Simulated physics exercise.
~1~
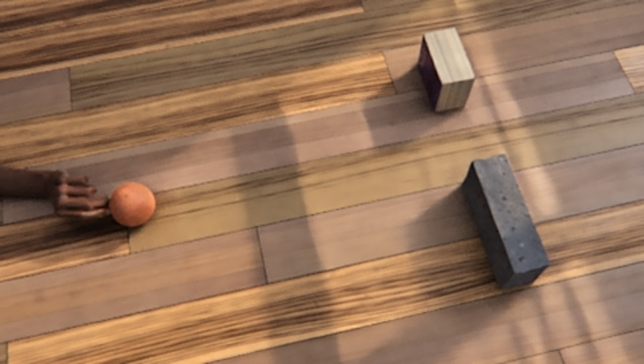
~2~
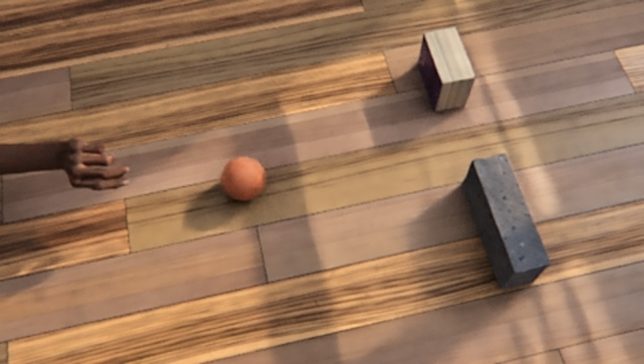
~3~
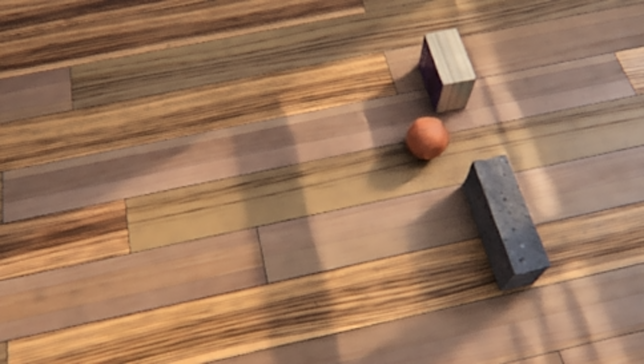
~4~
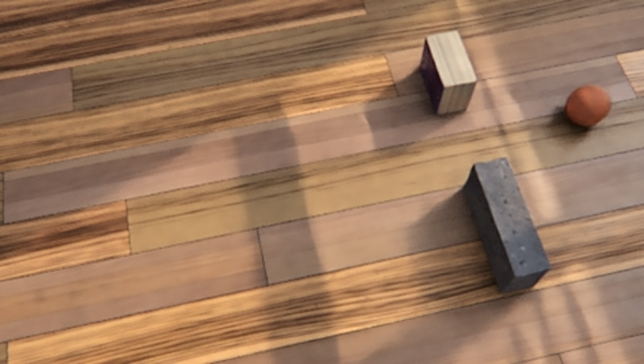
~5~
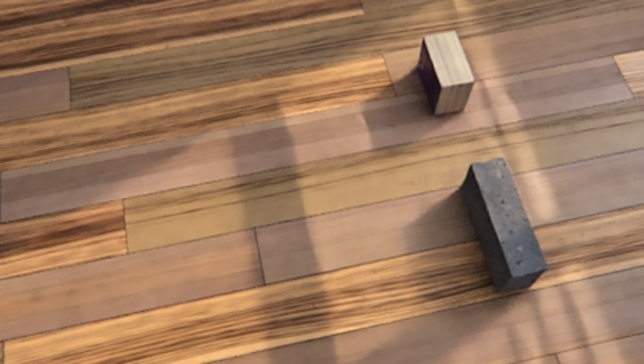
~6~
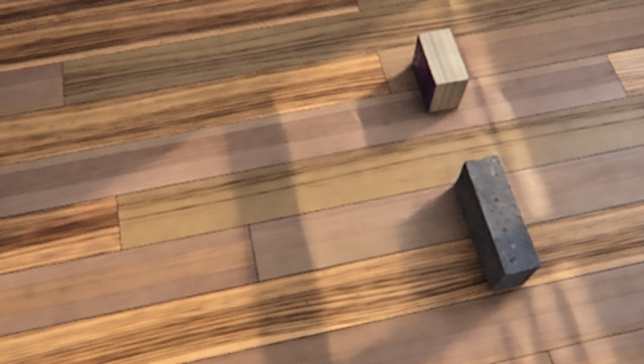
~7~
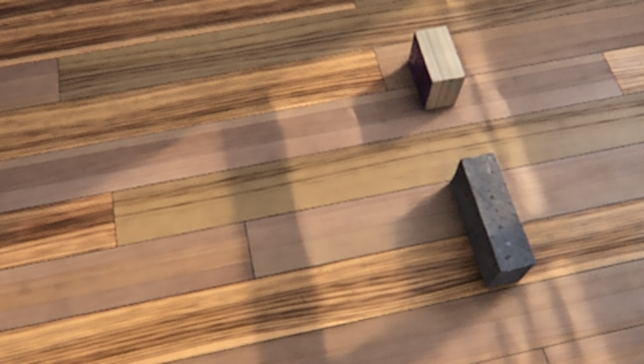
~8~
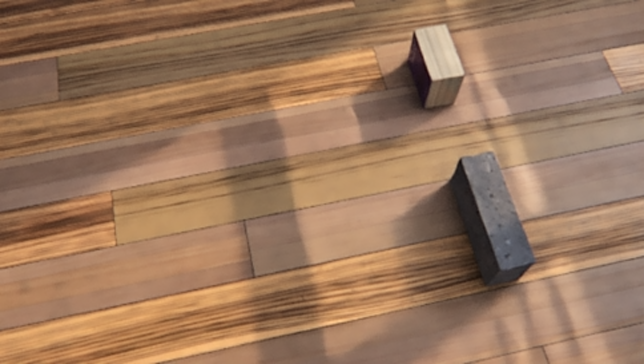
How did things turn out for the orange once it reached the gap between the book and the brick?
It rolled right through the gap and carried on to the right until it was out of sight.
